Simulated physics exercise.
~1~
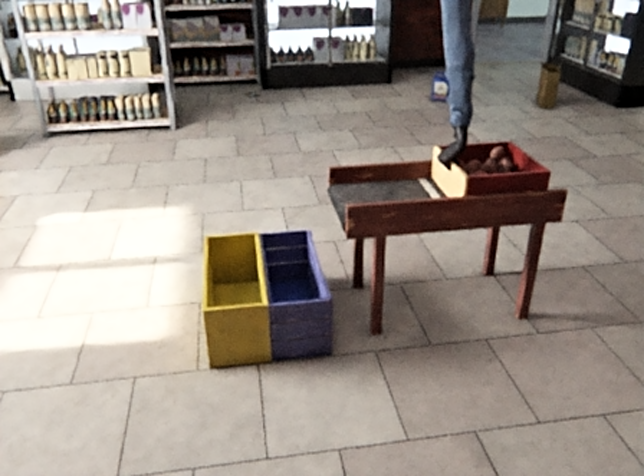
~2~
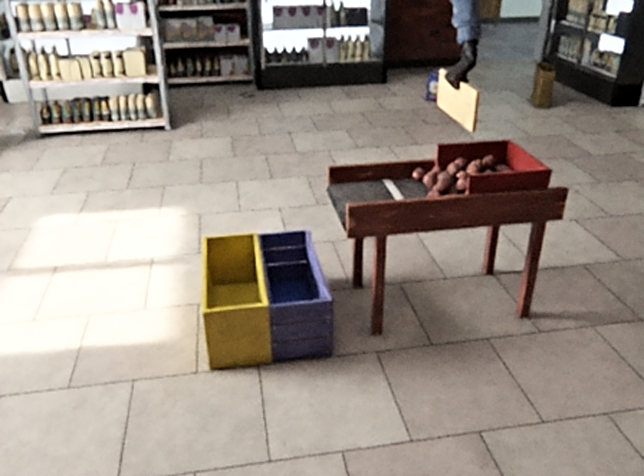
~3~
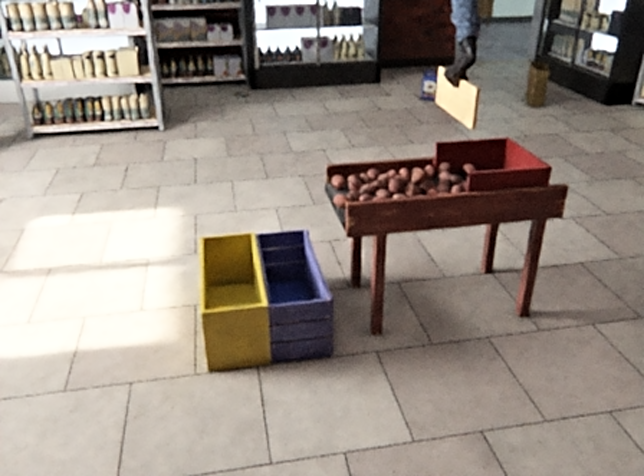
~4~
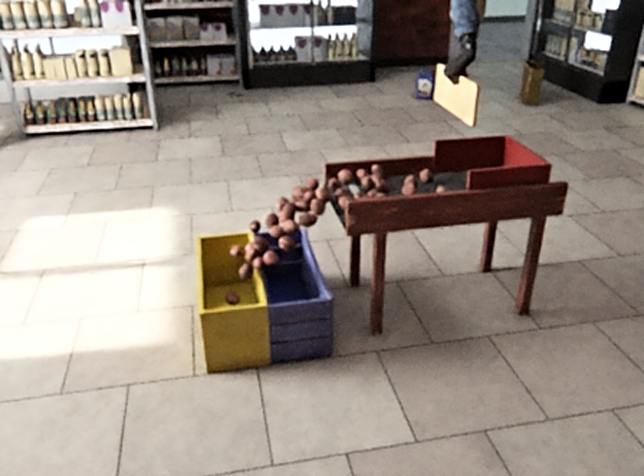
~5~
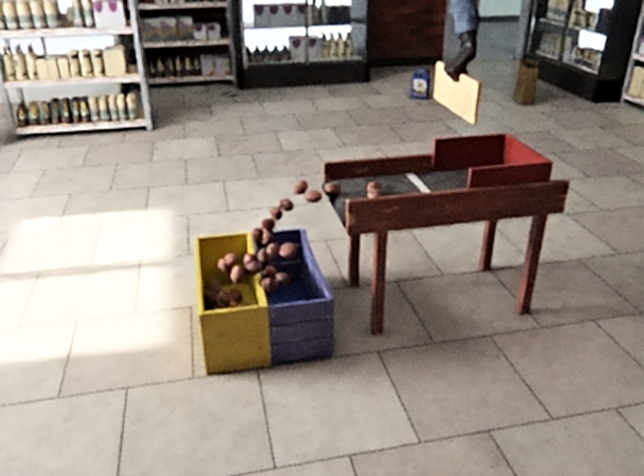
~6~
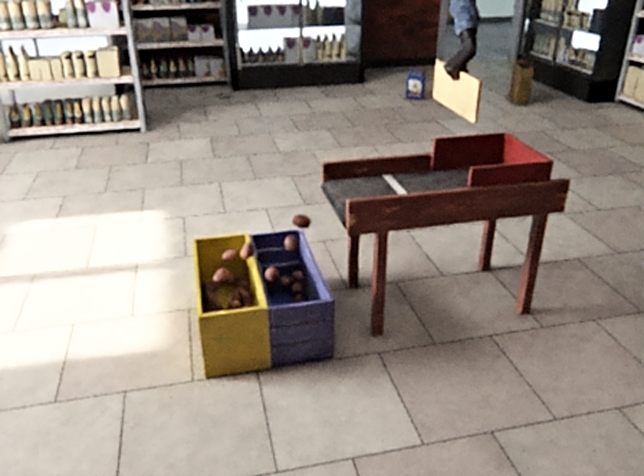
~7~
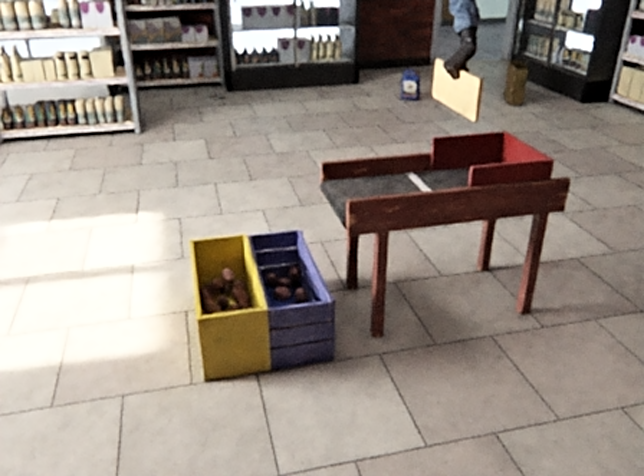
A dark red conveyor table stands on a pale tiled shop floor, seen from slightly above, with red potatoes in a red pen at its right end. To its left sit a blue tub and, beyond it, a yellow tote, while bottle-lined shelves fill the background. A dark-gloved hand lifts a pale gate, and the potatoes ride left along the black belt. They spill off the end in a loose stream, dropping into both containers as the view drifts slightly. Finally the belt is empty, with potatoes resting in both containers, more in the yellow one.
